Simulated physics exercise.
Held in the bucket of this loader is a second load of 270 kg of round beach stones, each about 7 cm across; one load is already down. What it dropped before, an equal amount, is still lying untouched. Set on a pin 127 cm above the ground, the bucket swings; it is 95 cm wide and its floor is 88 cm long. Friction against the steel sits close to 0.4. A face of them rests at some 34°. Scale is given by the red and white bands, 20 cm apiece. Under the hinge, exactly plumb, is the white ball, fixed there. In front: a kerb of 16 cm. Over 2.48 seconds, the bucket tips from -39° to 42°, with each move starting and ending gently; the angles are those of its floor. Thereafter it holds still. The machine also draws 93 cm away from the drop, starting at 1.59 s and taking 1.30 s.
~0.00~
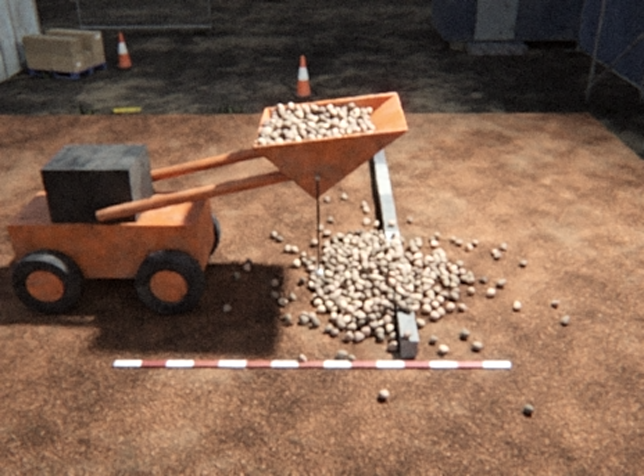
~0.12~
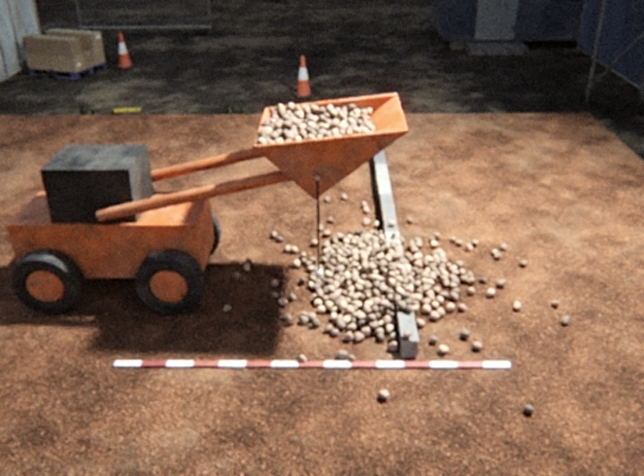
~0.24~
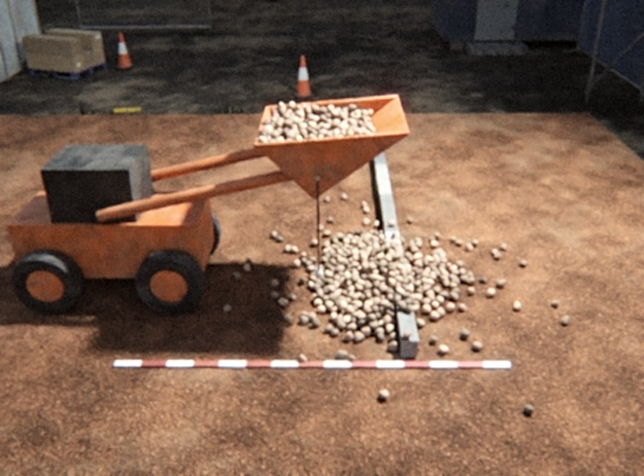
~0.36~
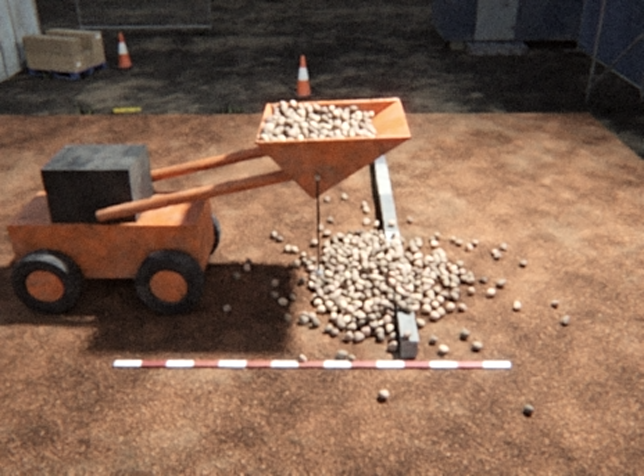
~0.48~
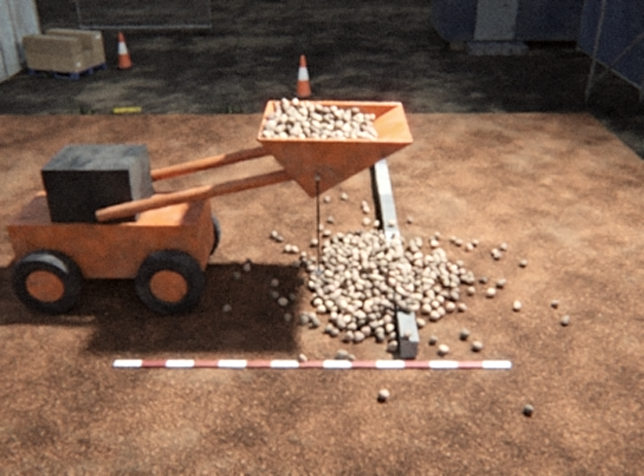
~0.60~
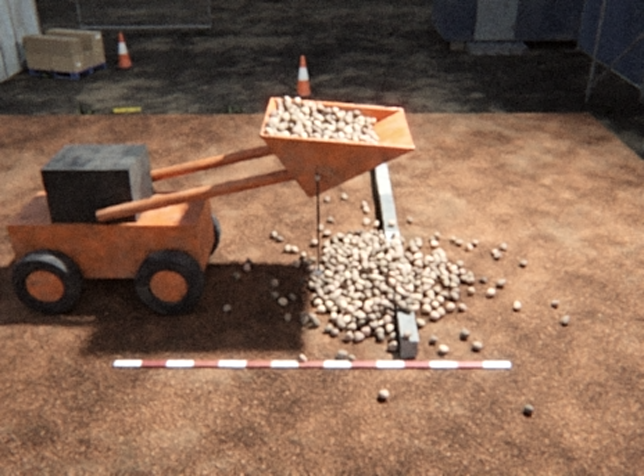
An orange bucket full of pale, rounded stones is held up over a brown dirt yard, seen from slightly above and side-on. It is carried on the arms of a four-wheeled orange machine at left with a dark block on top, above a loose stone pile straddling a grey kerb, behind a red-and-white banded strip. The bucket tilts slightly, its right lip dipping, while machine, pile and camera stay still.
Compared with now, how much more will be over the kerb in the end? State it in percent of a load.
Close to 40 parts in a hundred.
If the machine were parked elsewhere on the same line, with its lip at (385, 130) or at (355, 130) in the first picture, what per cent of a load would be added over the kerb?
Case one about 20 %, case two about 5 %.
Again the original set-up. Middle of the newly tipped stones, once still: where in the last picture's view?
Near (376, 273).
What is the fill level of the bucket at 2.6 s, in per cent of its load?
I'd say about 0 per cent.
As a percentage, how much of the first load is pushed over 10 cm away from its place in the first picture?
I'd put it at about 15 per cent.
After 1.9 s the floor is at 29°; in per cent of one load, 80 in the bucket, 100 on this side of the kerb, 20 over the kerb; the foremost stones are at (518, 277).
After 2.6 s the floor is at 42°; in per cent of one load, 0 in the bucket, 144 on this side of the kerb, 56 over the kerb; the foremost stones are at (527, 274).
After 3.3 s the floor is at 42°; in per cent of one load, 0 in the bucket, 143 on this side of the kerb, 57 over the kerb; the foremost stones are at (546, 278).
After 5.8 s the floor is at 42°; in per cent of one load, 0 in the bucket, 143 on this side of the kerb, 57 over the kerb; the foremost stones are at (546, 278). Net gain over the kerb, 40.
